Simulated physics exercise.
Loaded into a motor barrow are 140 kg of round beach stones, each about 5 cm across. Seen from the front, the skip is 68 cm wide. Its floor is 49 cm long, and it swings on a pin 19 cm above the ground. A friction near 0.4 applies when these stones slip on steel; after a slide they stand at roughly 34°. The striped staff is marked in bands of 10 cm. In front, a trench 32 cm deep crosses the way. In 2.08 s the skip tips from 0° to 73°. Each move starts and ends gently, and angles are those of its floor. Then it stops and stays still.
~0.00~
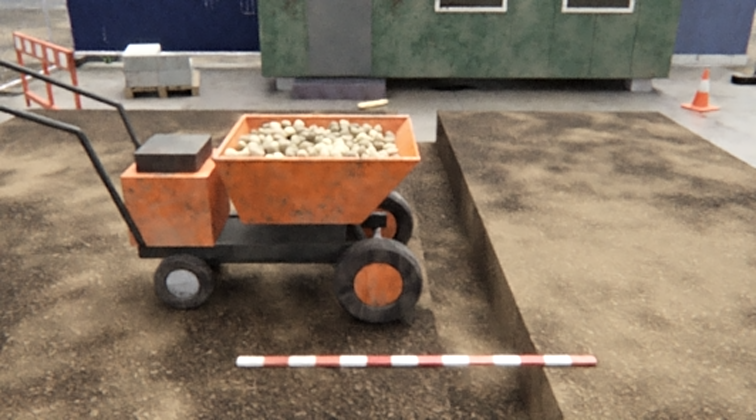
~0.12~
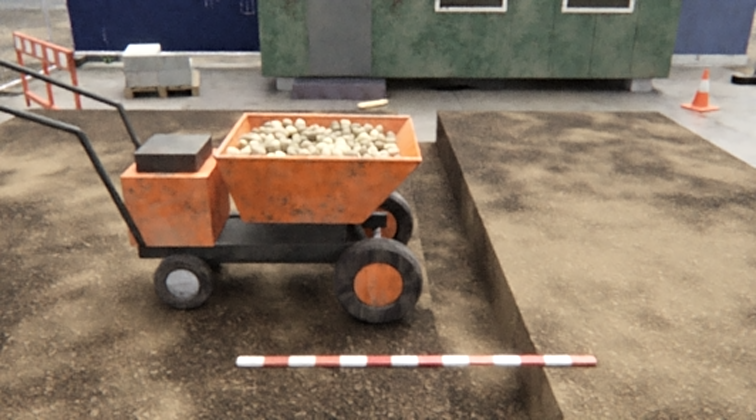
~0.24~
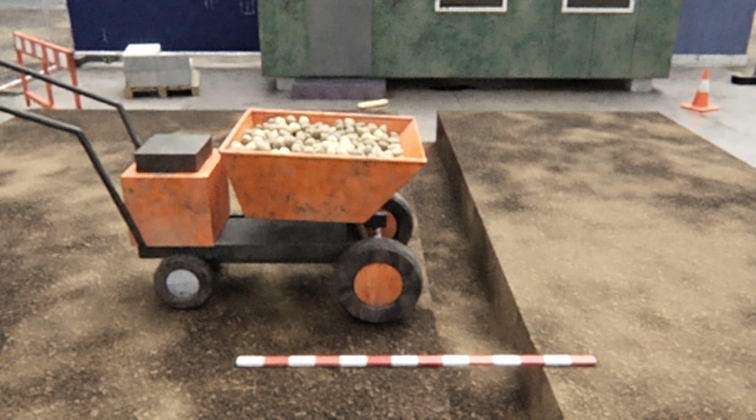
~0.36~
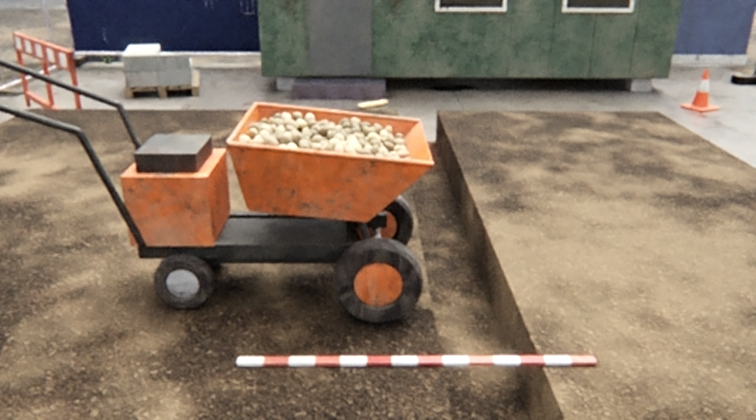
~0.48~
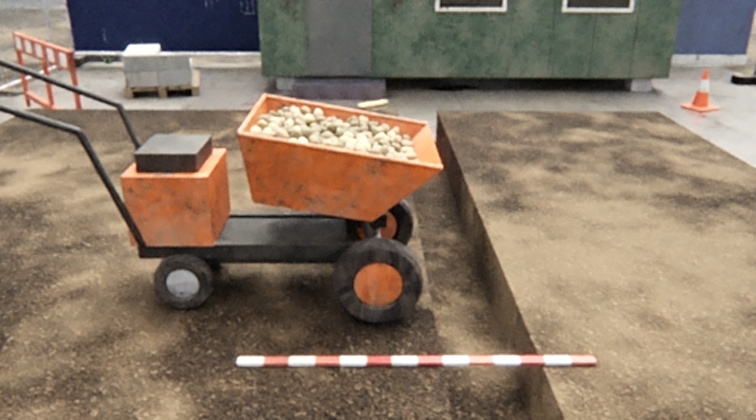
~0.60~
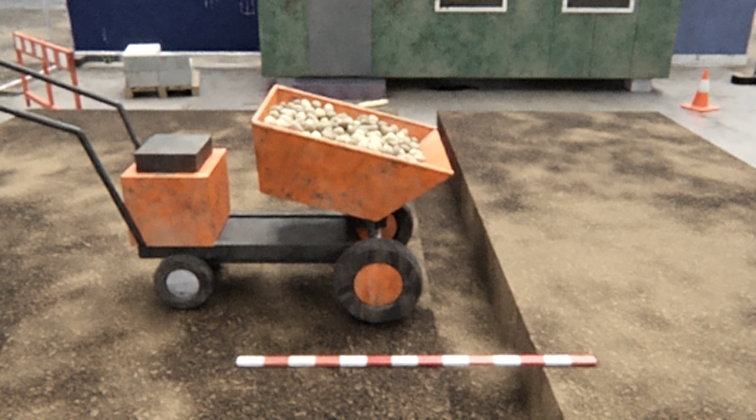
At first, an orange motor barrow stands on brown soil beside a trench edge, its skip level and heaped with round, pale stones. The skip then begins tilting gently toward the right, its left end rising. It tilts steadily further, its lip dipping, while the wheels stay still and the stones ride along inside.
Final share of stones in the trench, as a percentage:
25 per cent.
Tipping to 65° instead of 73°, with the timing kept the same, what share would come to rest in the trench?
In that case around 35 percent.
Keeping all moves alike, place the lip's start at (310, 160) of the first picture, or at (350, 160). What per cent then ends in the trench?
About 100 per cent first, then about 95 per cent.
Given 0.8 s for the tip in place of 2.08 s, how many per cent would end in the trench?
Near 15 per cent.
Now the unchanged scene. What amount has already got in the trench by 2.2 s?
I'd put it near 5 per cent.
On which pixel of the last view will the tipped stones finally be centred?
Their middle ends up near (552, 280).
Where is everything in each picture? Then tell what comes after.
In the first frame, lip at (419, 160), floor tilted 0°, highest stones at (319, 132).
In the second frame, lip at (421, 161), floor tilted 1°, highest stones at (302, 132); the stones move at 0.1 m/s on average.
In the third frame, the skip is at 3°, its lip at (425, 162); the top of the load is at (292, 127); the stones move at 0.2 m/s on average.
In the fourth frame, the skip is at 6°, its lip at (433, 165); the top of the load is at (285, 124); the stones move at 0.3 m/s on average.
In the fifth frame, the skip is at 10°, its lip at (442, 169); the top of the load is at (288, 118); the stones move at 0.3 m/s on average.
In the sixth frame, lip at (452, 174), floor tilted 15°, highest stones at (292, 111); the stones move at 0.4 m/s on average.
After 1.6 s the floor is at 62°; 94 % in the skip, 2 % in the trench, 4 % past the trench; the foremost stones are at (528, 241).
After 2.2 s the floor is at 73°; 25 % in the skip, 7 % in the trench, 68 % past the trench; the foremost stones are at (699, 301).
After 2.5 s the floor is at 73°; 6 % in the skip, 14 % in the trench, 80 % past the trench; the foremost stones are at (754, 308).
After 4.5 s the floor is at 73°; 0 % in the skip, 25 % in the trench, 75 % past the trench; the foremost stones are at (741, 284).
